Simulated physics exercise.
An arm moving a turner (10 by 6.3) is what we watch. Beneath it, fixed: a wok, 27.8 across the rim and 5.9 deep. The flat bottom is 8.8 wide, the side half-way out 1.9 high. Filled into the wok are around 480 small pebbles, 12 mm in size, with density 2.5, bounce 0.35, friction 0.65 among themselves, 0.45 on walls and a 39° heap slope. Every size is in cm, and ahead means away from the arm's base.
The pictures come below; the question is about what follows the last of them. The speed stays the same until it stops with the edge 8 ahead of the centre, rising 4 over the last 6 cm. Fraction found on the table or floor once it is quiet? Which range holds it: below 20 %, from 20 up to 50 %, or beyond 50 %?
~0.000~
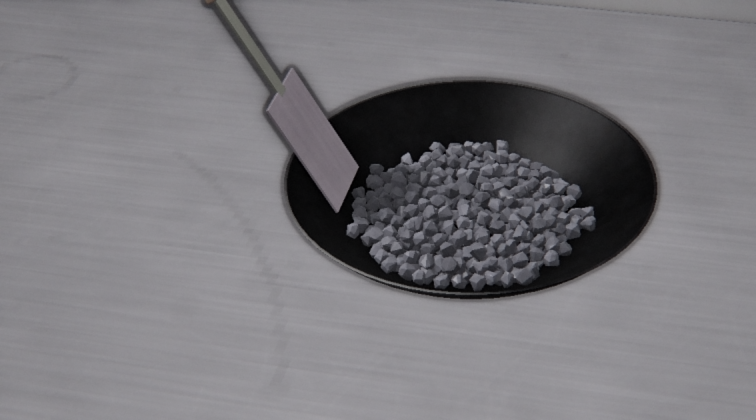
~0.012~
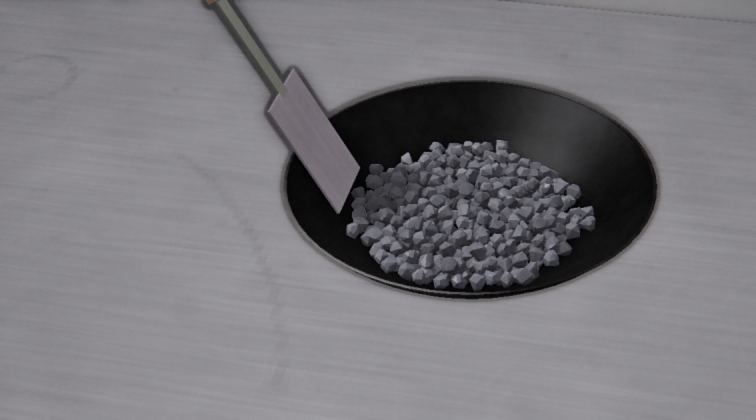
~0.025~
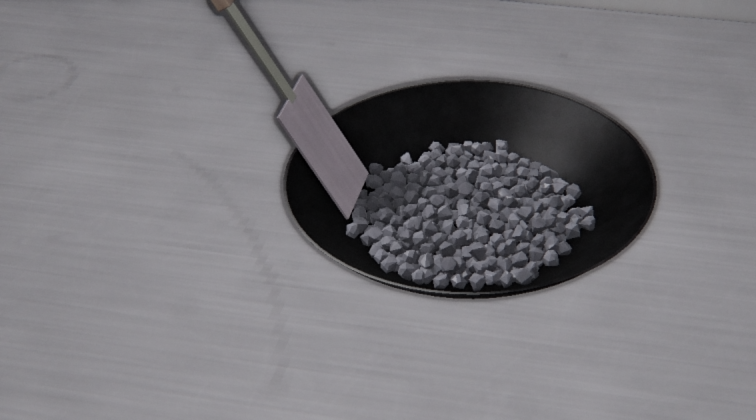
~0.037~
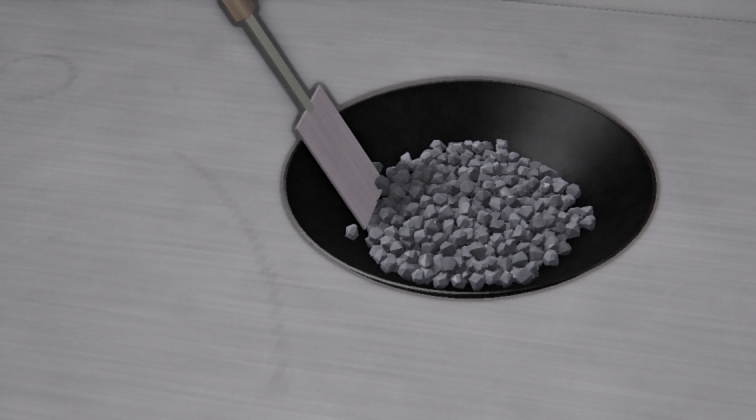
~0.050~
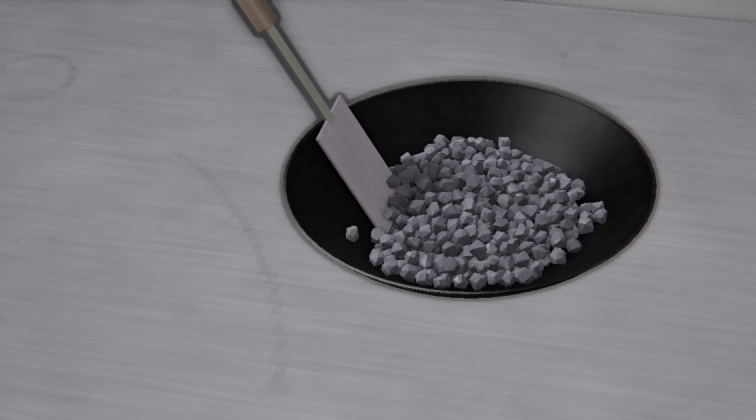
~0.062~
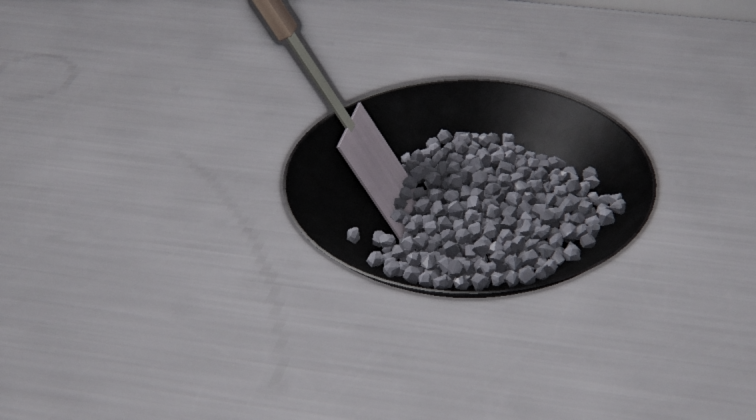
The range from 20 up to 50 %.
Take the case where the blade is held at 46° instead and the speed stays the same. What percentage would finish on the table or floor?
That gives about 35 in a hundred.
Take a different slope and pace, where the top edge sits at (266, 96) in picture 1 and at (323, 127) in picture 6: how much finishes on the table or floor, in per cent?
Around 30 per cent finishes on the table or floor.
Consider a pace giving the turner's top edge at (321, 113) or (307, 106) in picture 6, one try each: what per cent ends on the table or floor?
Estimates: Near 25 %, near 10 %.
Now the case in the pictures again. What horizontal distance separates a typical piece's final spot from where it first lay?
Somewhere near 7 centimetres, I reckon.
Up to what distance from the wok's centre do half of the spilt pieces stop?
Roughly 32 cm.
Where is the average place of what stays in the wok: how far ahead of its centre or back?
Roughly 3.5 cm ahead.
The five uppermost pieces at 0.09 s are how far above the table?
Around 7 cm above the table.
After 0.09 s, sloping 60°, highest piece 8 above the table; 480 in the wok, 1 on the blade or in flight.
After 0.12 s, sloping 60°, highest piece 9 above the table; 470 in the wok, 11 on the blade or in flight.
After 0.34 s, sloping 60°, highest piece 16 above the table; 304 in the wok, 106 on the table or floor, 71 on the blade or in flight.
After 1.39 s, sloping 60°, highest piece 7 above the table; 304 in the wok, 177 on the table or floor.
In the end, 304 in the wok, 177 on the table or floor. That is 37 % on the table or floor.
